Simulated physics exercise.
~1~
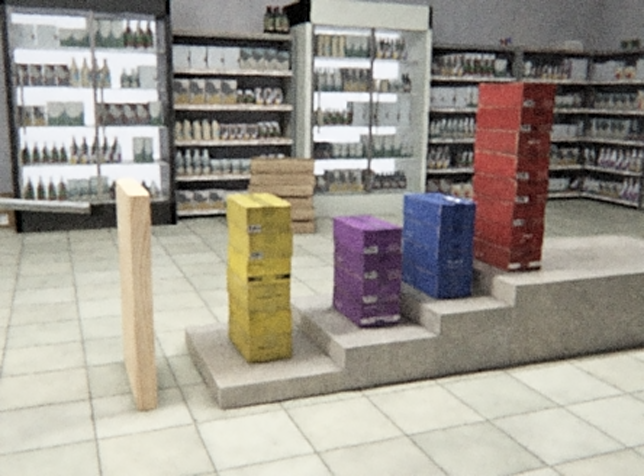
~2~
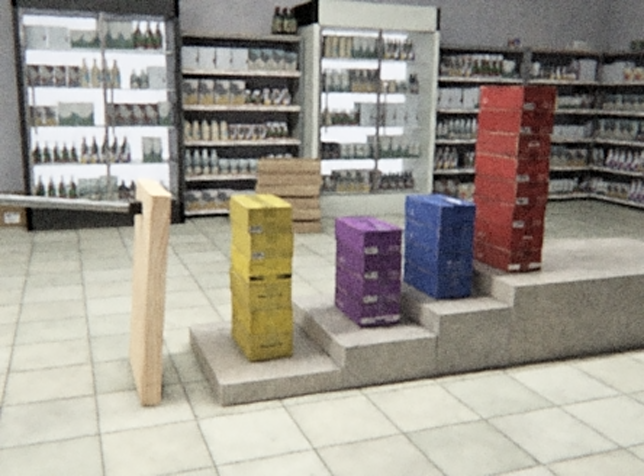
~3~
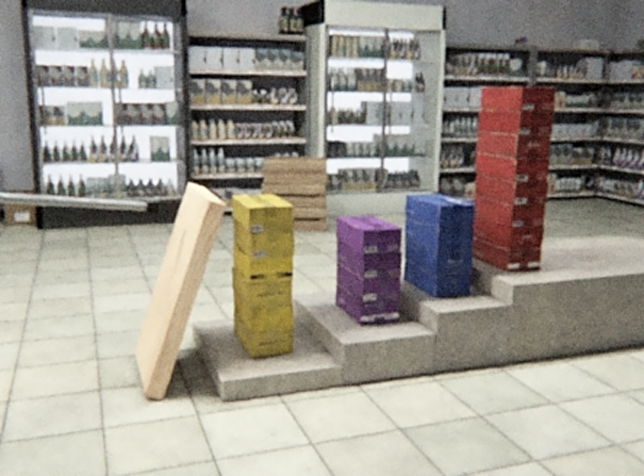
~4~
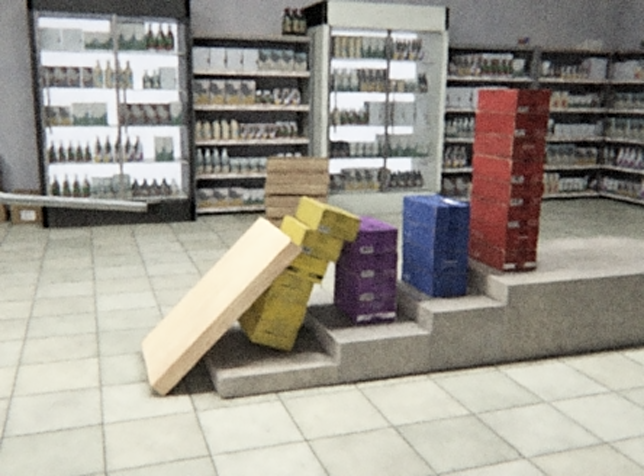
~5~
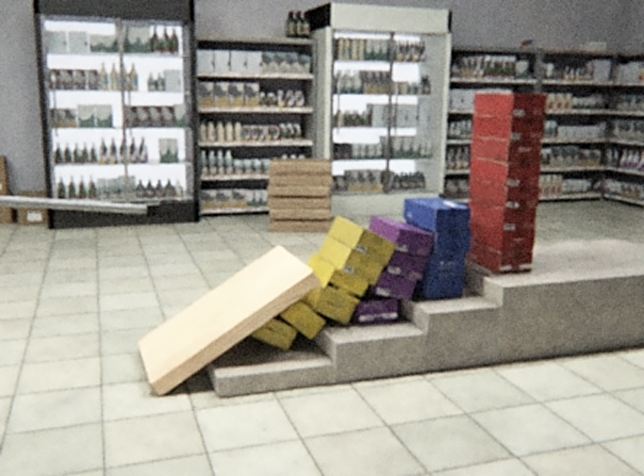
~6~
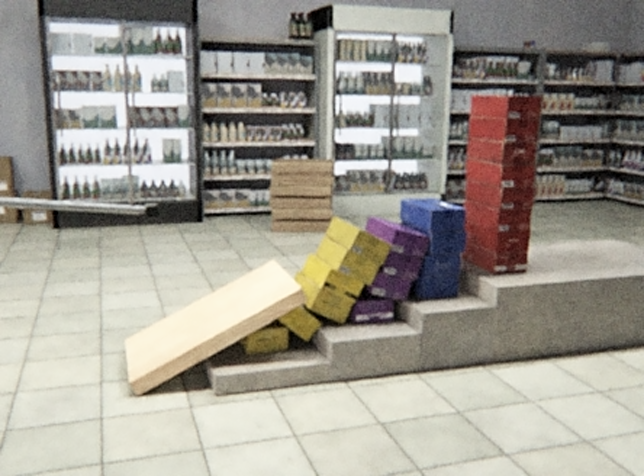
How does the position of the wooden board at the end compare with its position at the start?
At the start the board stands upright on its end, while at the end it has tipped over to the right and lies on its side at a low slant, over the lowest step and the fallen yellow boxes.
